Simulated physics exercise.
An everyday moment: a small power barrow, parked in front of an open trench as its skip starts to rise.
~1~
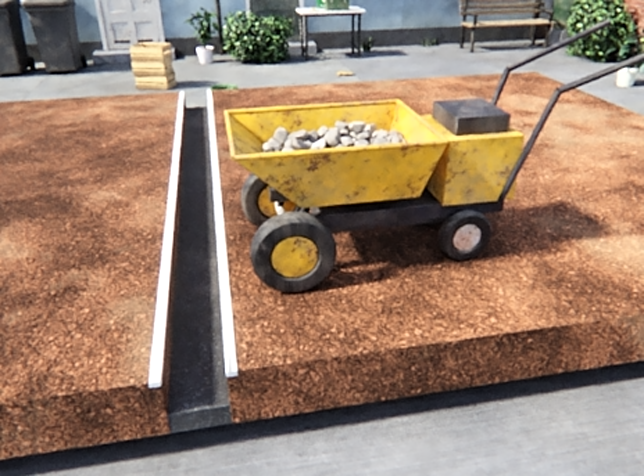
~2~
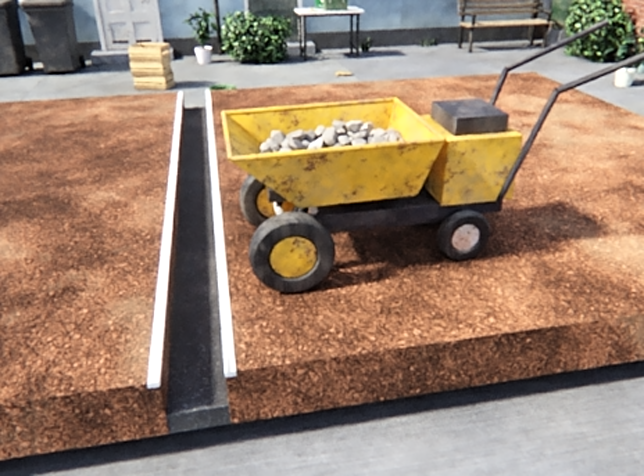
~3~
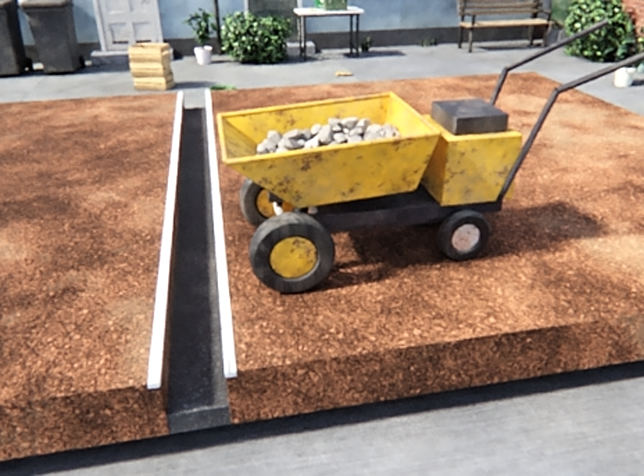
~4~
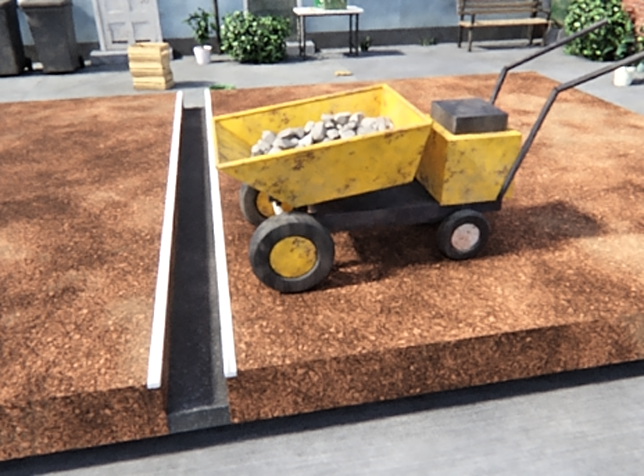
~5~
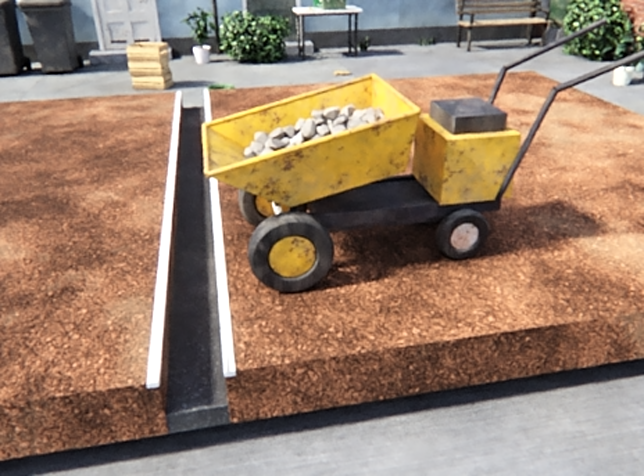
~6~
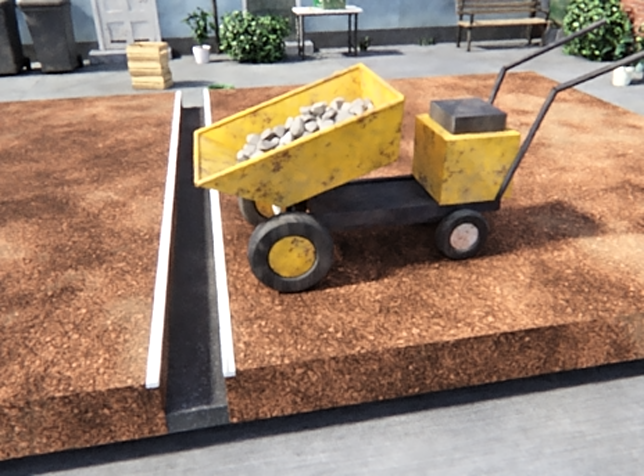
A small yellow power barrow loaded with grey stones stood beside a narrow trench in reddish-brown ground, and its skip slowly rose at the back, tilting left until its front lip reached over the trench.
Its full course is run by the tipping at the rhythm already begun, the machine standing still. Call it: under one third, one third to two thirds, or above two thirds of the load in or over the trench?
Under one third, I'd call it.
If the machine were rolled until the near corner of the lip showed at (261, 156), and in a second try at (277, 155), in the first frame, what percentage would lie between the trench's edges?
The first stop gives 60 per cent; the second gives 80 per cent.
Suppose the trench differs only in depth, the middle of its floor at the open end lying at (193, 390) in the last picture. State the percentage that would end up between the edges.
10 per cent, roughly.
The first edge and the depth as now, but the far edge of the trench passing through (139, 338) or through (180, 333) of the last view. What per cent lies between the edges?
Estimated share: Try 1 approx. 50 in a hundred, try 2 approx. 0 in a hundred.
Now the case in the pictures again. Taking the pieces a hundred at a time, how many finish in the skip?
Close to 10 in a hundred.
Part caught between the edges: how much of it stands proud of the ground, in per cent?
My estimate would be close to 15 per cent.
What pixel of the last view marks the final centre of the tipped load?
Near (124, 272).
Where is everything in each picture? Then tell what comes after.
The first picture shows lip of the skip (234, 158), level; top of the load (347, 142), broken stones; first edge of the trench (228, 327); far edge (159, 336), the trench under half as wide as the skip, and about half as deep as wide.
The second picture shows lip of the skip (231, 160), level; top of the load (360, 147).
The third picture shows lip of the skip (226, 163), tipped barely; top of the load (356, 144).
The fourth picture shows lip of the skip (218, 168), tipped a little; top of the load (342, 138).
The fifth picture shows lip of the skip (208, 175), tipped a little; top of the load (353, 130).
The sixth picture shows lip of the skip (198, 184), tipped clearly; top of the load (346, 113); first edge of the trench (226, 327); far edge (156, 336).
Just after the last frame, skip tipped steeply; every one in the skip.
A moment on, skip tipped right over; the larger part in the skip; just a few in or heaped over the trench; about a tenth beyond it.
Further on, skip tipped right over; about a tenth in the skip; about a tenth in or heaped over the trench; the larger part beyond it.
When it is over, skip tipped right over; about a tenth in the skip; about a tenth in or heaped over the trench; the larger part beyond it.
